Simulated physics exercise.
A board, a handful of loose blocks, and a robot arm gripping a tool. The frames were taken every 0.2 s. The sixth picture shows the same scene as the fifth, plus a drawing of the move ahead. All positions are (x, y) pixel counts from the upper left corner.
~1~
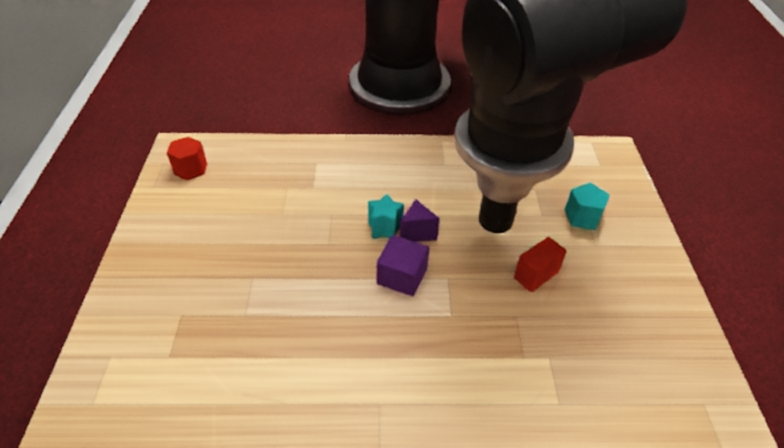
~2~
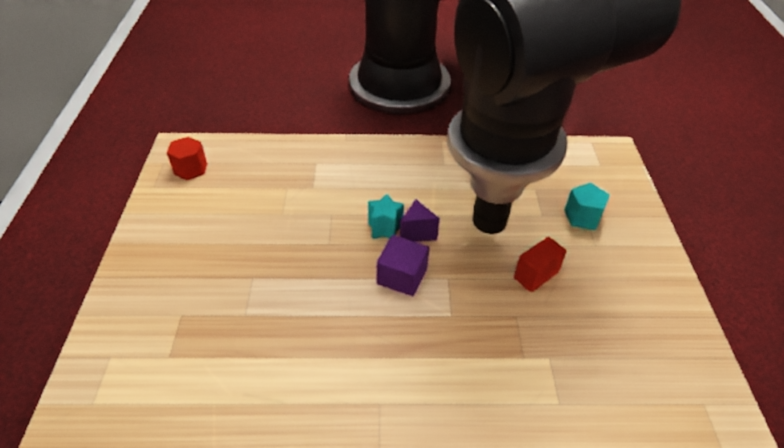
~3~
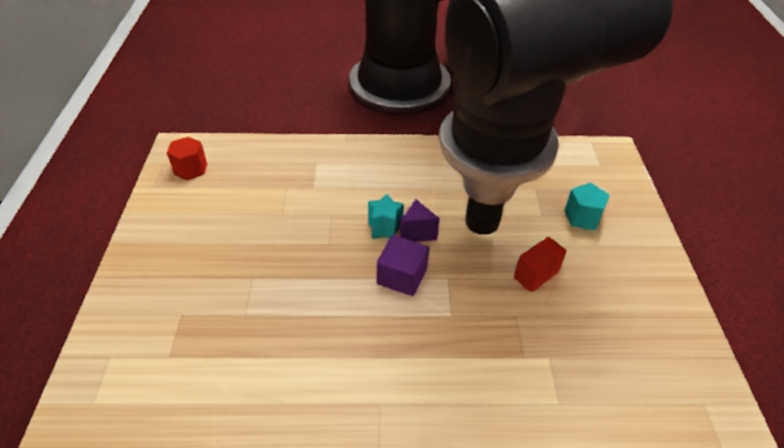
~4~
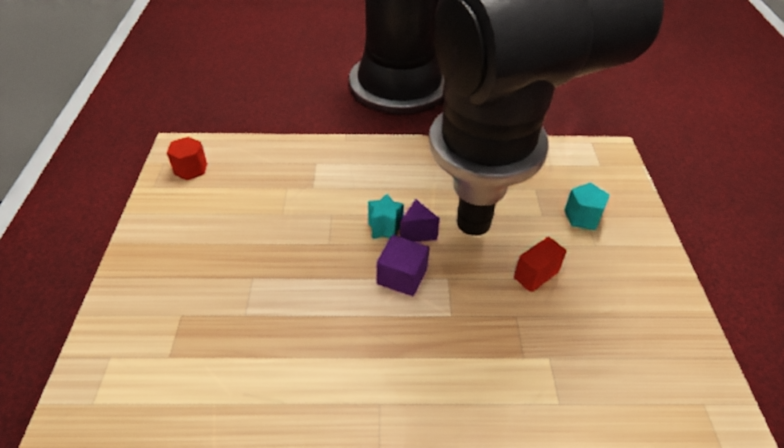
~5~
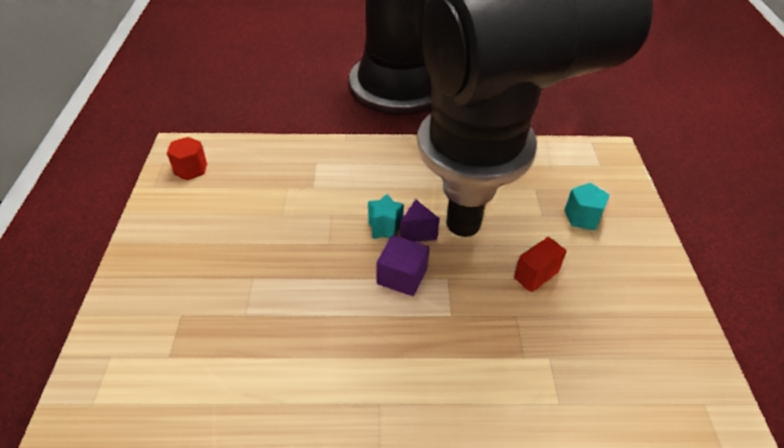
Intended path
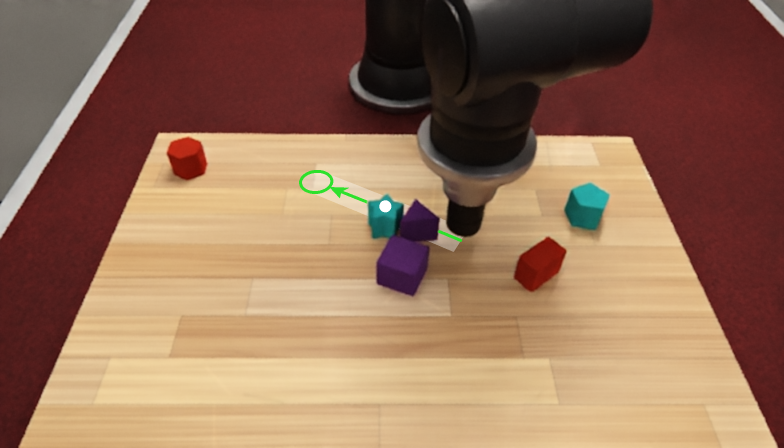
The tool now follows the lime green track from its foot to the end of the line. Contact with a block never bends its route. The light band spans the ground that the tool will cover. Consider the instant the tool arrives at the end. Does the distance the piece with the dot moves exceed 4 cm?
The answer is no.
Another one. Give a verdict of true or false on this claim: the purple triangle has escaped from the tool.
My answer: True.
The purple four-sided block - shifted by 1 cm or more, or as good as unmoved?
Put simply, it stays right there.
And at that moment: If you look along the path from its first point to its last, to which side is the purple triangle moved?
It moves left.
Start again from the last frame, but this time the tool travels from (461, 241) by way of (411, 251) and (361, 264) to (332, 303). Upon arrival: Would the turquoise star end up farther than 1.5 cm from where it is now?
That would be a yes.
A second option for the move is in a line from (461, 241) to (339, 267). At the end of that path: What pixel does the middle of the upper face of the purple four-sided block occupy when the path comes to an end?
Answer: (385, 268).
Path on the board, straight from (461, 241) to (316, 182); the dot is on the turquoise star.
What follows on the original path. One third of the way, tool at (411, 204); turquoise star at (366, 205), turned 15° clockwise; purple triangle at (393, 214).
Two thirds of the way, tool at (361, 184); turquoise star at (357, 204); purple triangle at (391, 214), turned 15° anticlockwise.
At the end, tool at (314, 166); turquoise star at (357, 204); purple four-sided block in place; purple triangle at (391, 214), turned 15° anticlockwise.
